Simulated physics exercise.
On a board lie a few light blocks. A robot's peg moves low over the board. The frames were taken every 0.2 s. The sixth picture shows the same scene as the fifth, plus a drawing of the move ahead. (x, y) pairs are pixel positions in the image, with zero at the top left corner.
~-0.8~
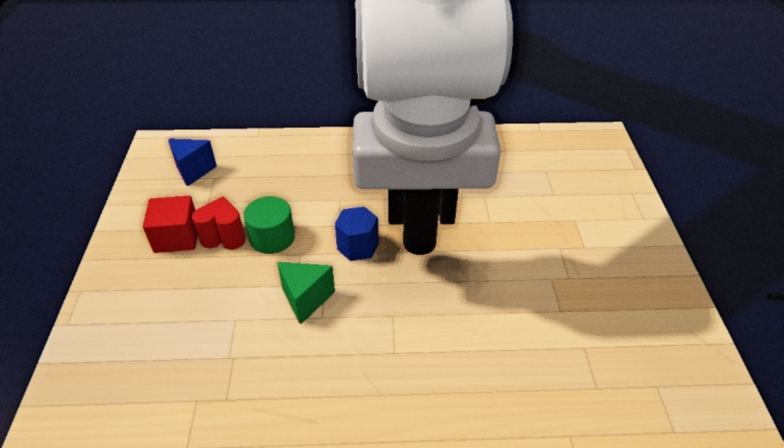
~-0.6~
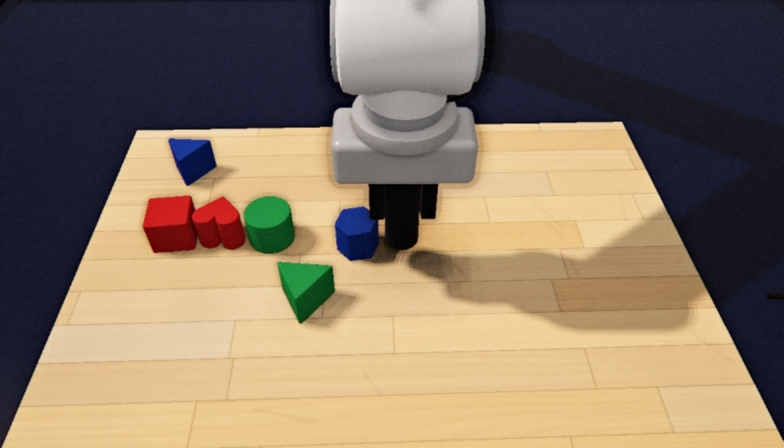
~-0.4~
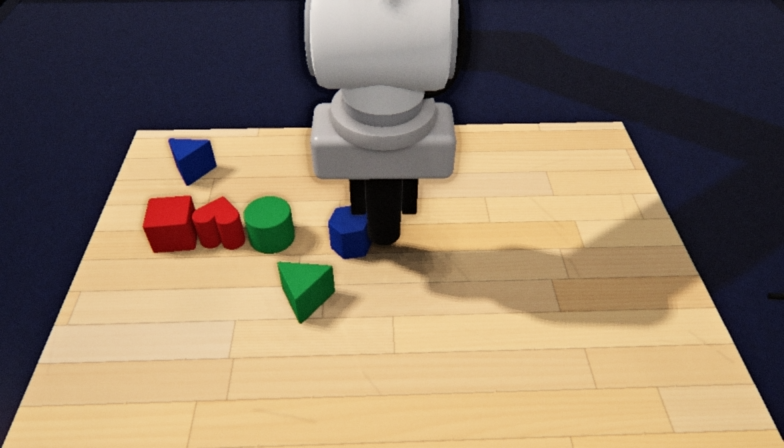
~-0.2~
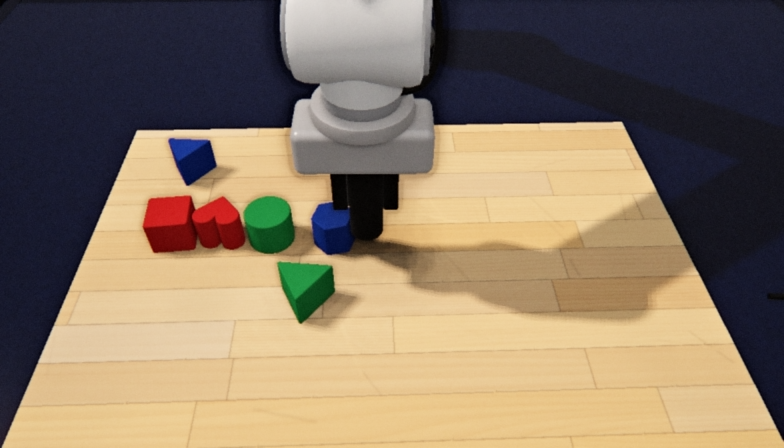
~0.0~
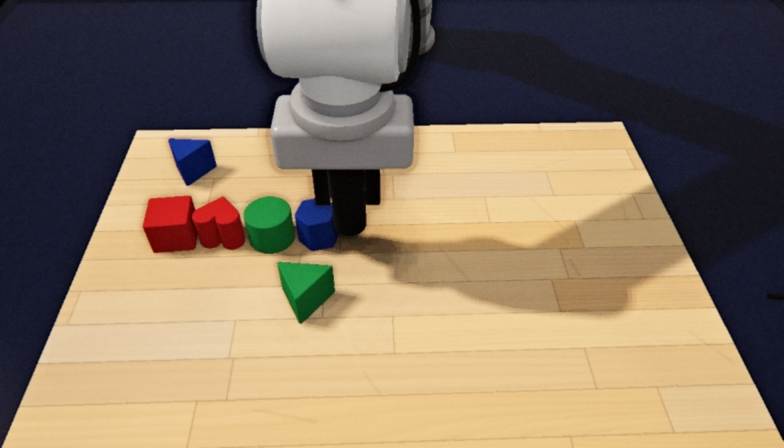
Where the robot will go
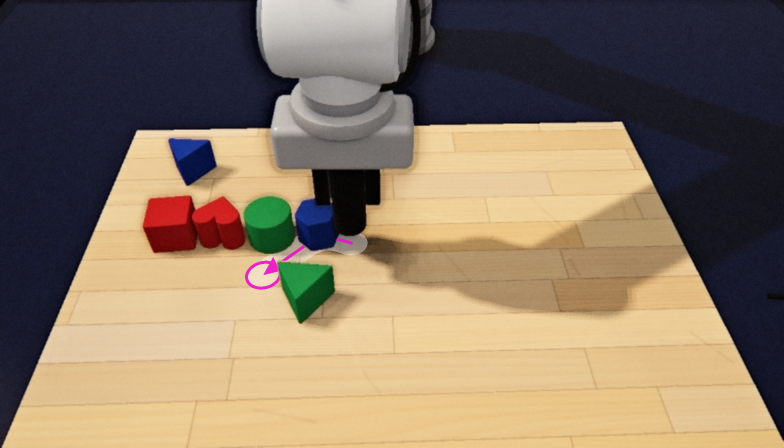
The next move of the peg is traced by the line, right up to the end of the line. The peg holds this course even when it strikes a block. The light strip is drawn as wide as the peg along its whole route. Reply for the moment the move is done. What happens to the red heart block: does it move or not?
That block is going to get moved.
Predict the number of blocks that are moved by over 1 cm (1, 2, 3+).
That push would leave three or more blocks displaced by more than about 1 cm.
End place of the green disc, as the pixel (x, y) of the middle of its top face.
For the centre of its top, I'd go with (218, 208).
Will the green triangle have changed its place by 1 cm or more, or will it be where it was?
The green triangle will stay where it stands.
Drawn move, from (352, 243) via (319, 240) and (291, 256), ending at (263, 275).
One third of the way, peg (315, 222); red square block (145, 210), turned 25° clockwise; red heart block (187, 214); green disc (235, 210); blue hexagon (280, 208).
Two thirds of the way, peg (287, 238); red square block (131, 210), turned 40° clockwise; red heart block (170, 217), turned 15° anticlockwise; green disc (218, 208); blue hexagon (261, 212), turned 35° clockwise.
At the end, peg (259, 257); red square block (131, 210), turned 40° clockwise; red heart block (170, 217), turned 15° anticlockwise; green disc (218, 208); green triangle still; blue hexagon (261, 213), turned 40° clockwise.
